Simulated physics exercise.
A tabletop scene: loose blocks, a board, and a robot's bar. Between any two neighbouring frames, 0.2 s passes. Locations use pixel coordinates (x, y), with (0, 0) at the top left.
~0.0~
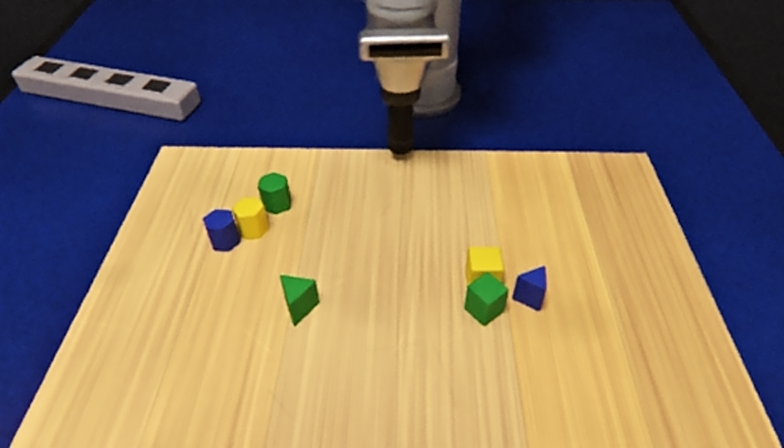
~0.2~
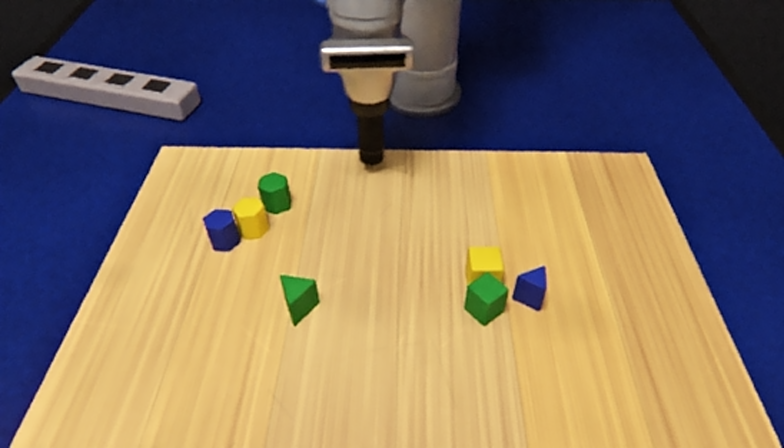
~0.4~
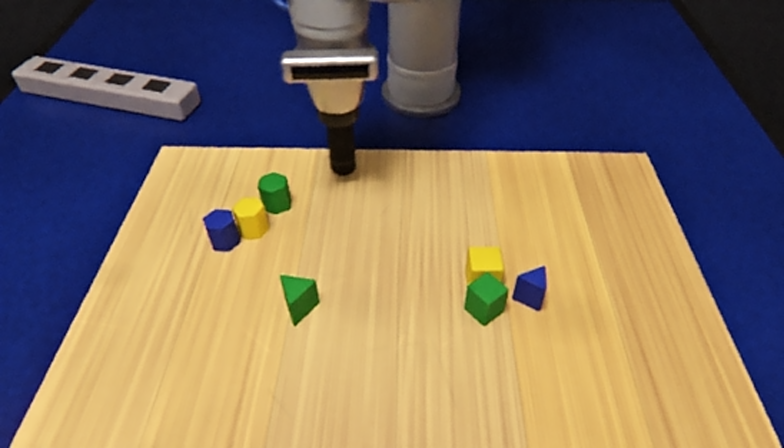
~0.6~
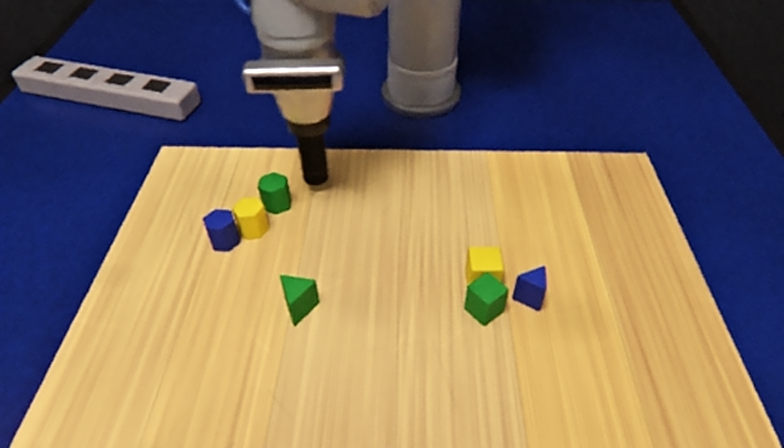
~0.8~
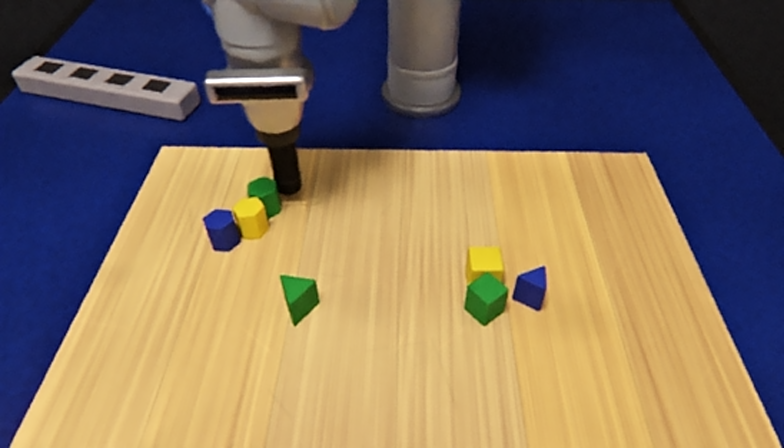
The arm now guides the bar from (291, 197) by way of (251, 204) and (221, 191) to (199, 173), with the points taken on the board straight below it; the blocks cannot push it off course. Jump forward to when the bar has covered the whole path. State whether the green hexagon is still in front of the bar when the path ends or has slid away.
In the end it is beside or behind the bar.
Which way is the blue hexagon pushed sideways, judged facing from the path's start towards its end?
Well, taking the path from its start to its end as straight ahead, the blue hexagon moves to the left.
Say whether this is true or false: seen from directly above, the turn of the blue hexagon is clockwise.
That is true.
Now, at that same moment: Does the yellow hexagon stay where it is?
That would be a no.
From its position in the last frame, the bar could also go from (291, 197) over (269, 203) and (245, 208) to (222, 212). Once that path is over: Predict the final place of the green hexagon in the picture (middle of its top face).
The spot you're after is about (213, 208) in the image.
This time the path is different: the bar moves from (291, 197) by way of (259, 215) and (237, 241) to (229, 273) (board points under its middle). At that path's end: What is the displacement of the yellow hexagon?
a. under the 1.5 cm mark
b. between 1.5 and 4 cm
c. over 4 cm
Answer: C.
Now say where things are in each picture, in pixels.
In the first picture, bar tip (400, 148); block tops, blue hexagon (218, 218); yellow hexagon (248, 206); green hexagon (272, 181).
In the second picture, bar (372, 158); blocks unchanged.
In the third picture, bar (344, 169); blocks unchanged.
In the fourth picture, bar (316, 178); blocks unchanged.
In the fifth picture, bar (289, 187); blue hexagon (218, 218); yellow hexagon (248, 206); green hexagon (262, 186).
The first path, step by step. One third of the way, bar (248, 195); blue hexagon (208, 227), turned 25° clockwise; yellow hexagon (241, 217), turned 20° anticlockwise; green hexagon (230, 199), turned 65° anticlockwise.
Two thirds of the way, bar (218, 181); blue hexagon (208, 227), turned 25° clockwise; yellow hexagon (241, 217), turned 20° anticlockwise; green hexagon (228, 199), turned 70° anticlockwise.
At the end, bar (196, 164); blue hexagon (208, 227), turned 25° clockwise; yellow hexagon (241, 217), turned 20° anticlockwise; green hexagon (228, 199), turned 70° anticlockwise.
